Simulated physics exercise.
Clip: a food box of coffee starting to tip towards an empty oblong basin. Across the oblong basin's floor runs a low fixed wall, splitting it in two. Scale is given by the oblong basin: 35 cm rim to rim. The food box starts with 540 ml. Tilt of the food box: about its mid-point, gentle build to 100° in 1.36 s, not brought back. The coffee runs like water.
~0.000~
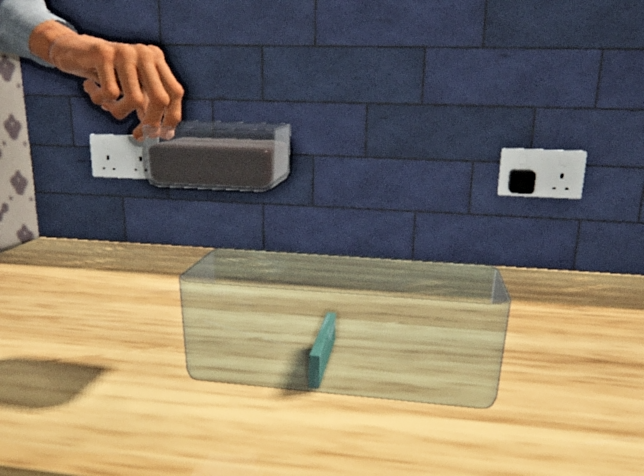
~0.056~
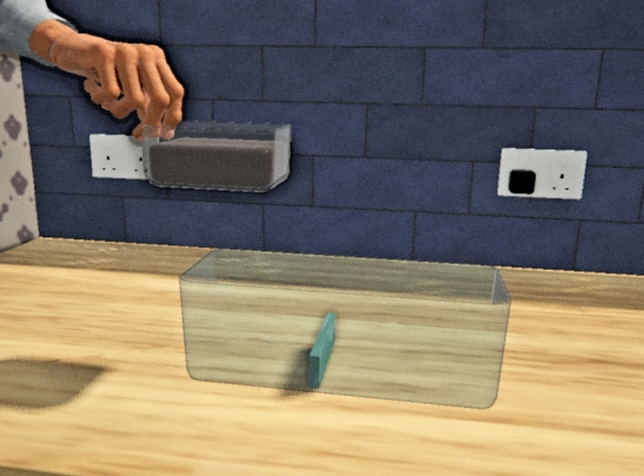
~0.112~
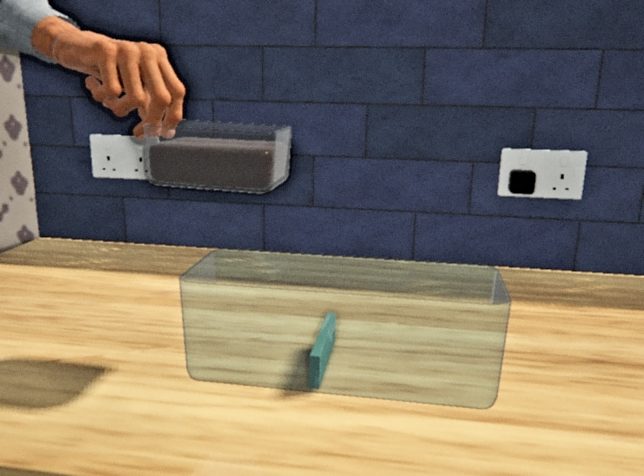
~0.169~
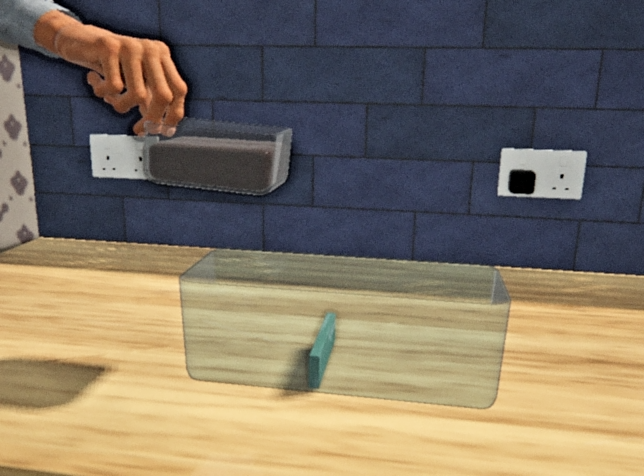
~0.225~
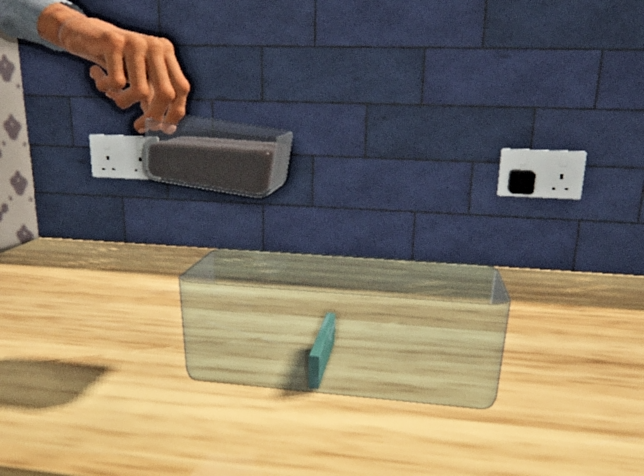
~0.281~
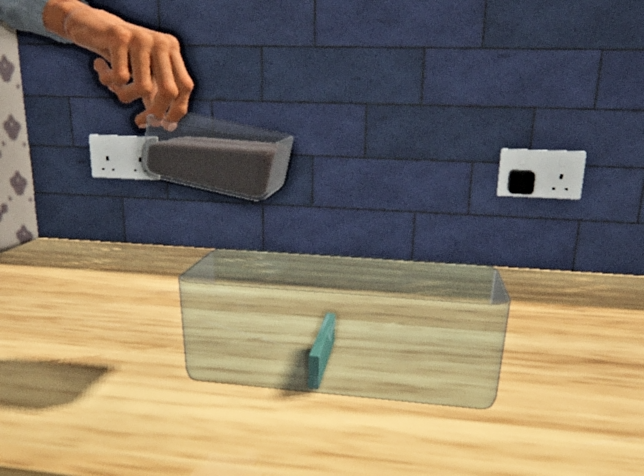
A clear box of brown coffee, held by a hand at the upper left, stayed level at first, then slowly tilted slightly down to the right, above a clear oblong basin with a teal divider.
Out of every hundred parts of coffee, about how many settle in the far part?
About 62 out of 100.
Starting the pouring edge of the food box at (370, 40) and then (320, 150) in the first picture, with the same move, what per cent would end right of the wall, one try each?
First 95, then 80 per cent.
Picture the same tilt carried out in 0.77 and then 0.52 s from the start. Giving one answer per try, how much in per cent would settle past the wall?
It comes to 60 per cent, and then 45 per cent.
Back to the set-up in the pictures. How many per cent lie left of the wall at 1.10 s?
Left share: Approx. 20 %.
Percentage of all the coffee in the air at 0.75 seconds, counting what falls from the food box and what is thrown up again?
Near 34 per cent at that time.
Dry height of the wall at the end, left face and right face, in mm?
It's around 30 mm on the left side and around 26 mm on the right side.
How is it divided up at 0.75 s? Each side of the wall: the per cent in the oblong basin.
About 3 % left, 12 % right.
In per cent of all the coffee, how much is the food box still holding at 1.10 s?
Around 12 in a hundred.
Then, 0.75 s in, the tilt is 59° and 51 per cent is still to pour, 3 is left of the wall and 13 right of it.
Then, 1.10 s in, the tilt is 91° and 12 per cent is still to pour, 20 is left of the wall and 61 right of it.
Then, 1.47 s in, the tilt is 100° and 1 per cent is still to pour, 35 is left of the wall and 62 right of it.
Then, 1.86 s in, the tilt is 100° and 0 per cent is still to pour, 37 is left of the wall and 62 right of it.
Finally, 37 per cent lies left of the wall, 62 right of it and 1 outside.
